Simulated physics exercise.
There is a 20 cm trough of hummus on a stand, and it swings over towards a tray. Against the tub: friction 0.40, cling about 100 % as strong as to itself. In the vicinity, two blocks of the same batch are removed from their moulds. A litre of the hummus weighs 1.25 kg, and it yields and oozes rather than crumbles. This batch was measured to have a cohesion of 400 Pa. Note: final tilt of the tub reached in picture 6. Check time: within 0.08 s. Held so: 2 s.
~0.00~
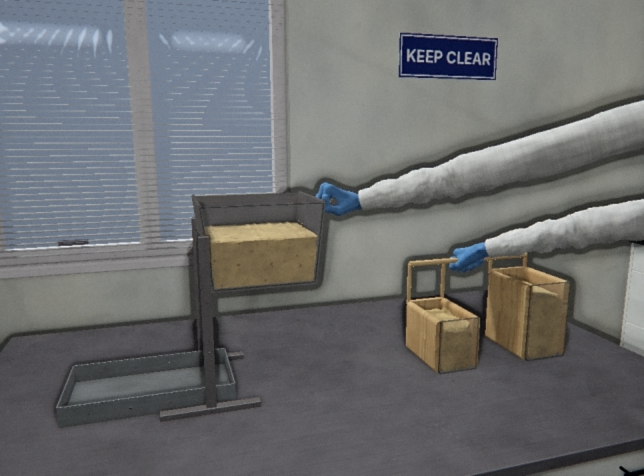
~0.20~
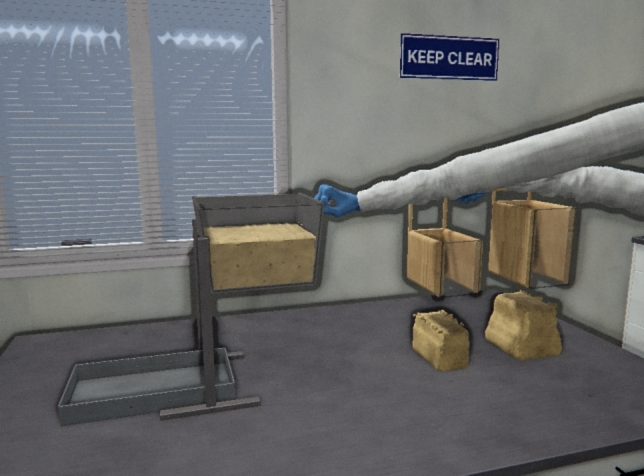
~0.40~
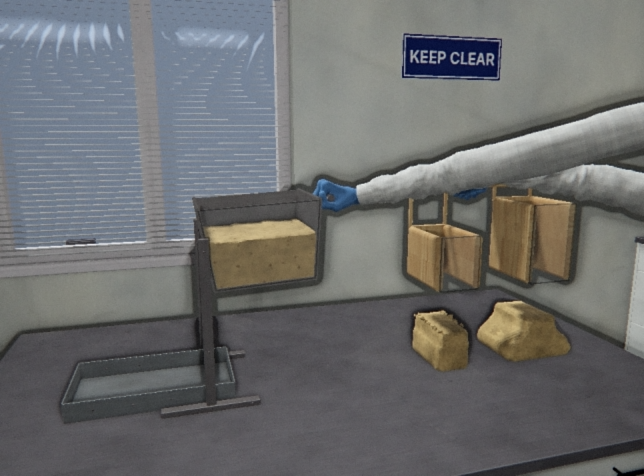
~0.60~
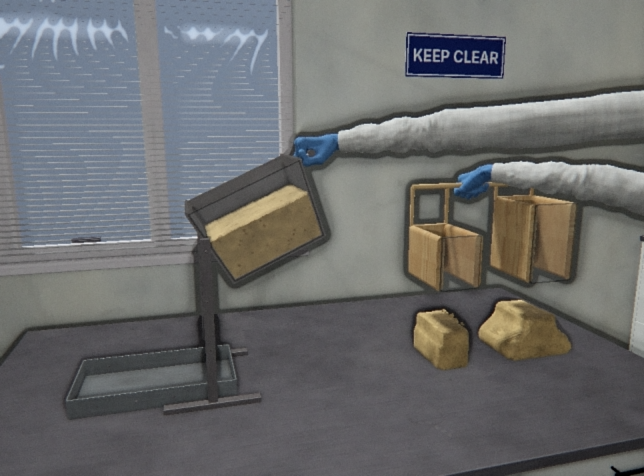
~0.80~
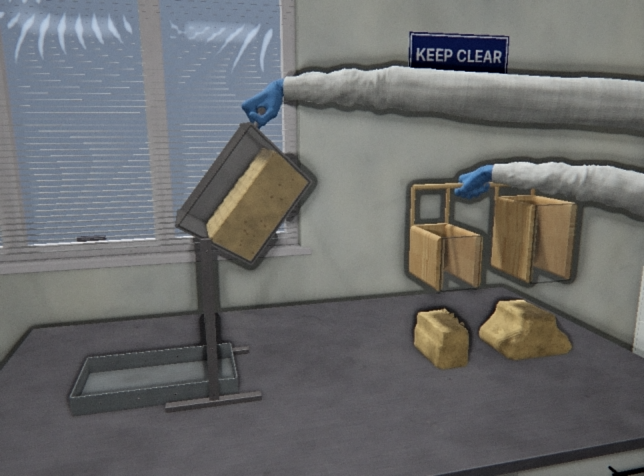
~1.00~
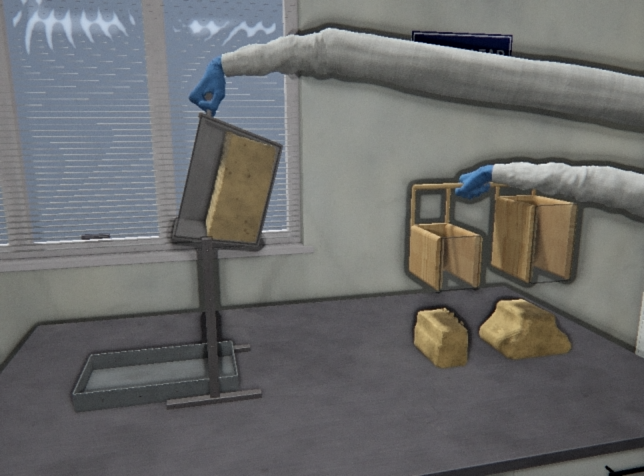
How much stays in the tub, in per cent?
Roughly 91 per cent stays in the tub.
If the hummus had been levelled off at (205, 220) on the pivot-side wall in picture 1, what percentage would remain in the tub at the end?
That works out near 50 %.
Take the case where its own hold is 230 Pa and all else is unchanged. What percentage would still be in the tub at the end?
60 %.
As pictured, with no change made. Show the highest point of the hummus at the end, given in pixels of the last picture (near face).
Close to pixel (203, 178).
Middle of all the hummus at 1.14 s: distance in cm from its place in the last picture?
3 cm.
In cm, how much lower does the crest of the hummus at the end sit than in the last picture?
10 cm or so.
After 1.14 s, the tub is at 75 degrees and holds 100 %.
After 1.31 s, the tub is at 75 degrees and holds 97 %.
After 1.48 s, the tub is at 75 degrees and holds 93 %.
After 1.65 s, the tub is at 75 degrees and holds 92 %.
After 3.00 s, at the end, the tub is at 75 degrees and holds 91 %.
